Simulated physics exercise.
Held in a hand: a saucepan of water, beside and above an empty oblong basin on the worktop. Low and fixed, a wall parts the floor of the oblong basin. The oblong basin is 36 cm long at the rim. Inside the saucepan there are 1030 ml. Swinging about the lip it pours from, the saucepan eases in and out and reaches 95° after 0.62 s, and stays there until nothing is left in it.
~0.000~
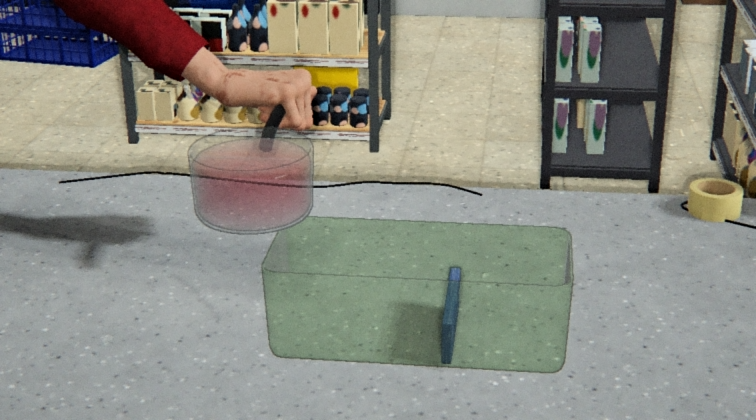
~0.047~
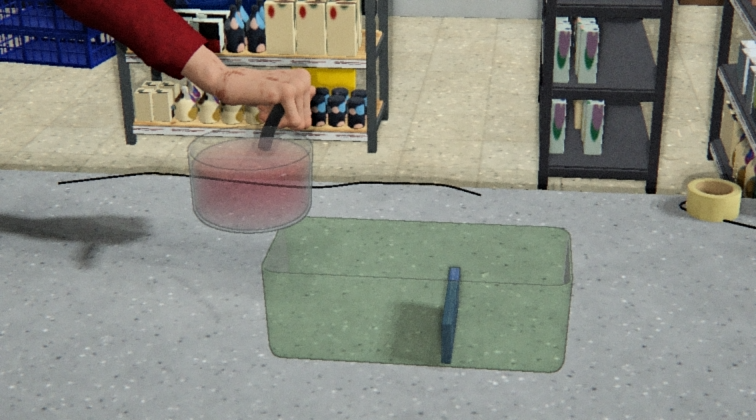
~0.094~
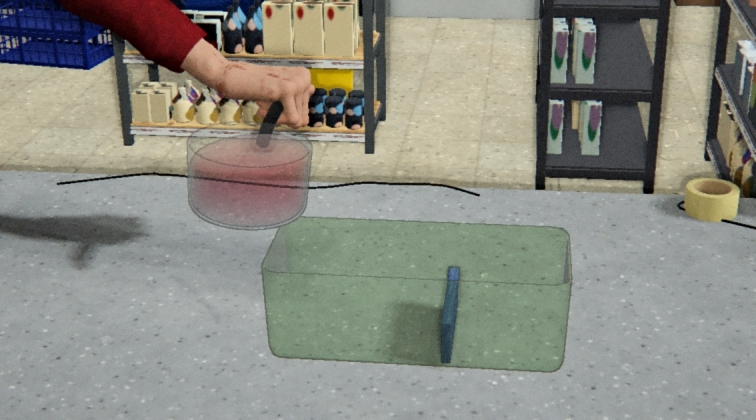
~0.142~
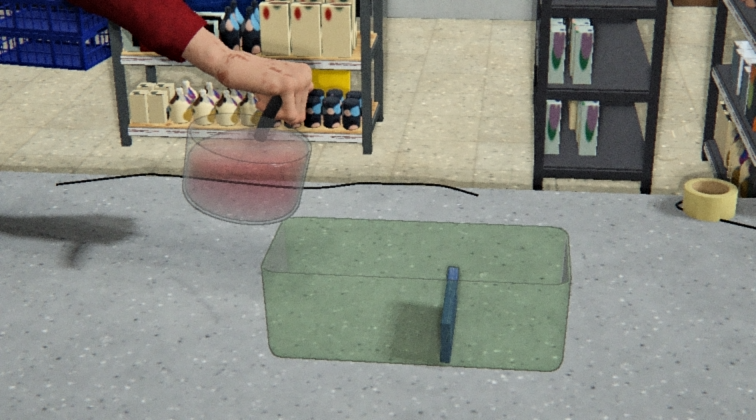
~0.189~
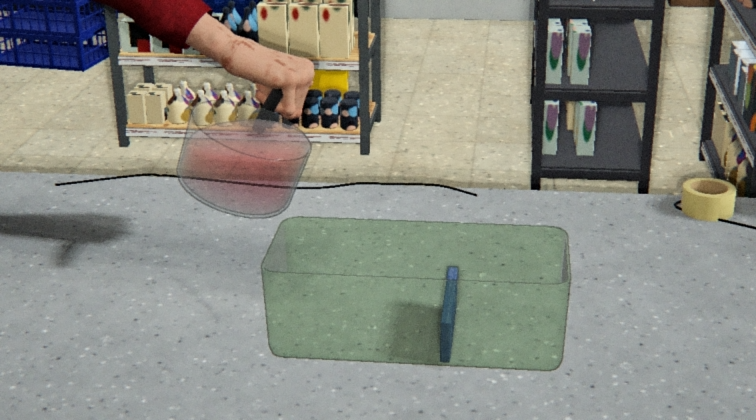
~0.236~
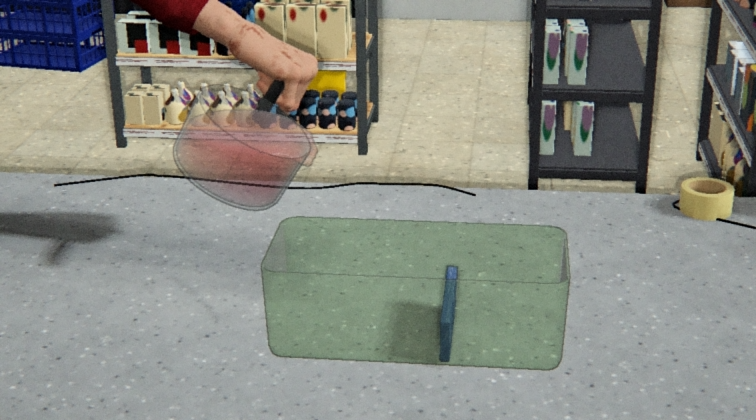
A saucepan of reddish water, held by a red-sleeved arm reaching in from the upper left, tilts slowly and then more steeply toward the right, its left side lifting. Below and right on the speckled grey worktop sits a clear green oblong basin with a blue dividing wall. Seen from slightly above, shop shelves and blue crates stand behind, and the view drifts very slightly.
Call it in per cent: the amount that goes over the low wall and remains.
I would put it at about 6 per cent.
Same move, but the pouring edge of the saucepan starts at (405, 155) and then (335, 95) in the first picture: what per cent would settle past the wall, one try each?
Result: 75 per cent, then 50 per cent.
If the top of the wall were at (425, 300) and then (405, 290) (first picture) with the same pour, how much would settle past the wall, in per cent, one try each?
First try about 40 %, second try about 65 %.
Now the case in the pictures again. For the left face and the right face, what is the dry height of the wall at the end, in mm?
Roughly 26 mm on the left side and roughly 52 mm on the right.
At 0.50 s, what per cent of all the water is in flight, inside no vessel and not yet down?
About 42 per cent.
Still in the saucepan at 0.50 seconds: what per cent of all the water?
Close to 50 percent of the liquid remains at that time.
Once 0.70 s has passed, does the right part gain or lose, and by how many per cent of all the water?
Its share increases, some 3 in a hundred.
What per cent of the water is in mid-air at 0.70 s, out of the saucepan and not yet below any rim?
I'd say some 24 per cent is in the air.
After 0.50 s the tilt is 87° and 50 per cent is still to pour, 8 is left of the wall and 0 right of it.
After 0.70 s the tilt is 95° and 9 per cent is still to pour, 64 is left of the wall and 2 right of it.
After 0.90 s the tilt is 95° and 3 per cent is still to pour, 74 is left of the wall and 3 right of it.
After 1.12 s the tilt is 95° and 1 per cent is still to pour, 84 is left of the wall and 5 right of it.
In the end 86 per cent lies left of the wall, 6 right of it and 9 outside.
